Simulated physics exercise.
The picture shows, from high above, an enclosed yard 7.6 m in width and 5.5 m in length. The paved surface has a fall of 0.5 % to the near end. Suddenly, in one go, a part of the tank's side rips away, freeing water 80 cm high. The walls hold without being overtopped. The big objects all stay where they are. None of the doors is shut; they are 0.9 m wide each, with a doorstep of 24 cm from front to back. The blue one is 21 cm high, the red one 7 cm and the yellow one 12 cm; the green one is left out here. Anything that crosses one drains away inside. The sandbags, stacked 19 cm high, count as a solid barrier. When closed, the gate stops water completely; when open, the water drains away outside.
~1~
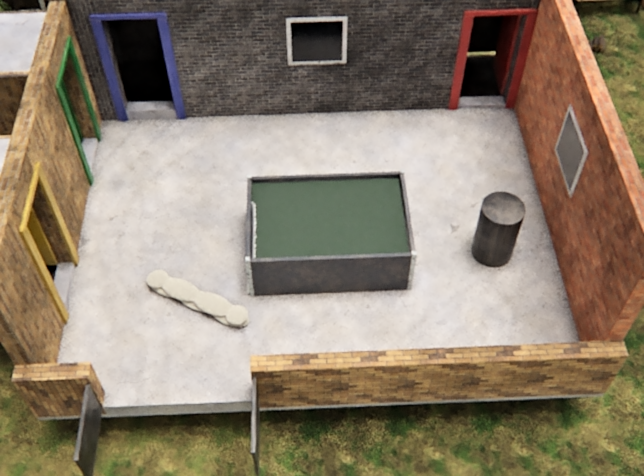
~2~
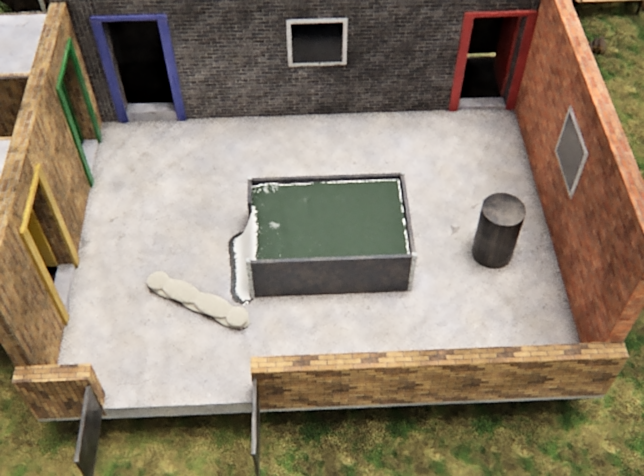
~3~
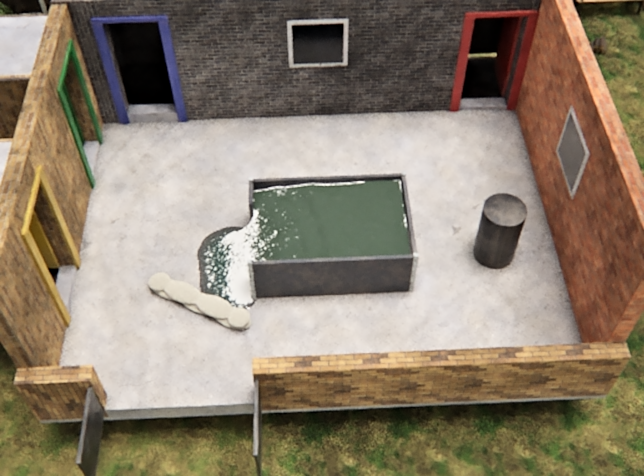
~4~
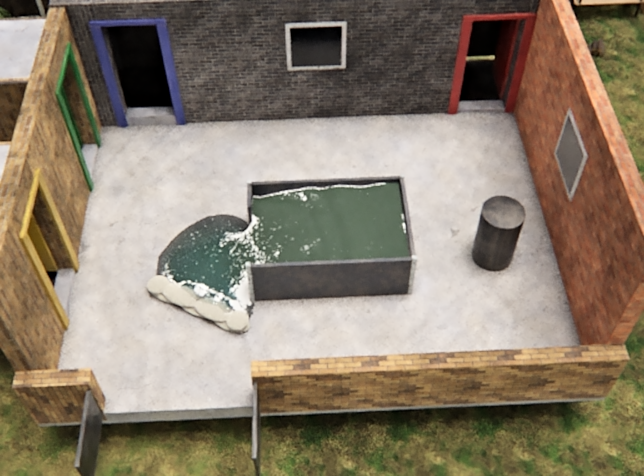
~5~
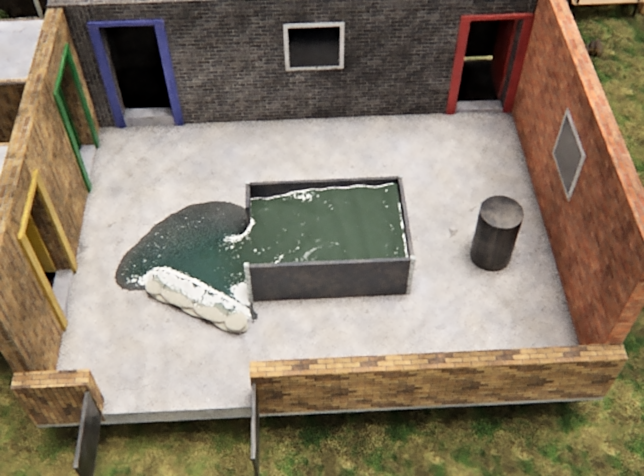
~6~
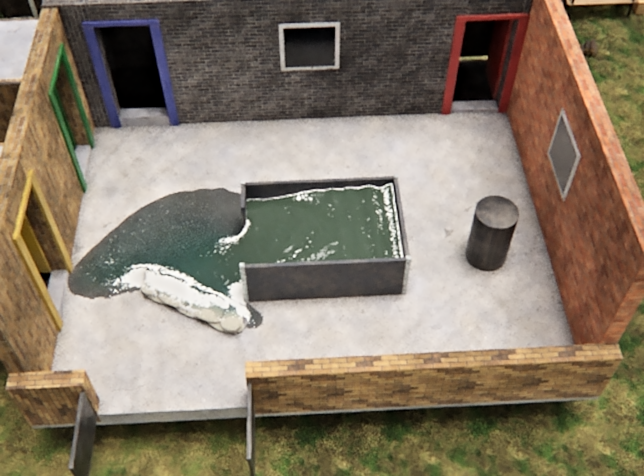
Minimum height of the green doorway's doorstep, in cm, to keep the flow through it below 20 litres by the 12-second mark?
Roughly 16 cm.
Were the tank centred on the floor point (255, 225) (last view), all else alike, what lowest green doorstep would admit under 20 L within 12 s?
A height near 11.5 cm.
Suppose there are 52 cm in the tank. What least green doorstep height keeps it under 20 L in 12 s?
Something near 11.5 cm should do.
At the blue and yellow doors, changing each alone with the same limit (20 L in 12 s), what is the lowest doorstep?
Roughly 24 cm for the blue door and roughly 25 cm for the yellow door.
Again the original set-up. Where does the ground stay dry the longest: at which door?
It's the red door.
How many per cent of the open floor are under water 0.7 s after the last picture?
Wet share: Near 25 %.
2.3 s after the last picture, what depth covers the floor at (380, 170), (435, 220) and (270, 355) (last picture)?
Roughly 0, 0 and 1 cm, in turn.
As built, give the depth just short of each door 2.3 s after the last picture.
Centimetres: Blue = 28, green = 16, red = 0, yellow = 20.
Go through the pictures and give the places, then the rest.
In the first picture, the tank at (328, 218) is whole and still, 80 cm deep; the green door at (80, 118) is dry.
In the second picture, the front is at (233, 248), 0.3 m from the gap at (253, 253); 0.3 m2 of floor is wet, 80 cm left at the back.
In the third picture, water pours out at (255, 256) and has run 0.8 m, to (204, 266); about 13 cm deep outside, 80 cm at the back.
In the fourth picture, the gap is at (254, 261), the front 1.4 m out at (163, 280); the back of the tank holds 80 cm.
In the fifth picture, water pours out at (252, 261) and has run 2.0 m, to (123, 282); about 9 cm deep outside, 77 cm at the back.
In the sixth picture, the front is at (76, 284), 2.7 m from the gap at (248, 261); 4.5 m2 of floor is wet, 69 cm left at the back; the green door at (73, 125), 3.7 m from the gap, is still 1.5 m from the nearest water.
Then, 0.7 s after the last picture water covers 25 % of the floor, deepest (48 cm) near (195, 298); it has not reached the green door.
Then, 2.3 s after the last picture water covers 40 % of the floor, deepest (36 cm) near (105, 130); 16 cm at the green door, 18 litres in over its 10 cm doorstep.
Then, 11.3 s after the last picture water covers 95 % of the floor, deepest (10 cm) near (569, 375); 6 cm at the green door, 99 litres in over its 10 cm doorstep.
At the green door as built, the water peaked near 18 cm, 4.9 s after the last picture.
With a doorstep of 13 cm, 50 litres would have come in within the 12 s; with 17.5 cm, 12 litres. So under 20 litres takes about 16 cm.
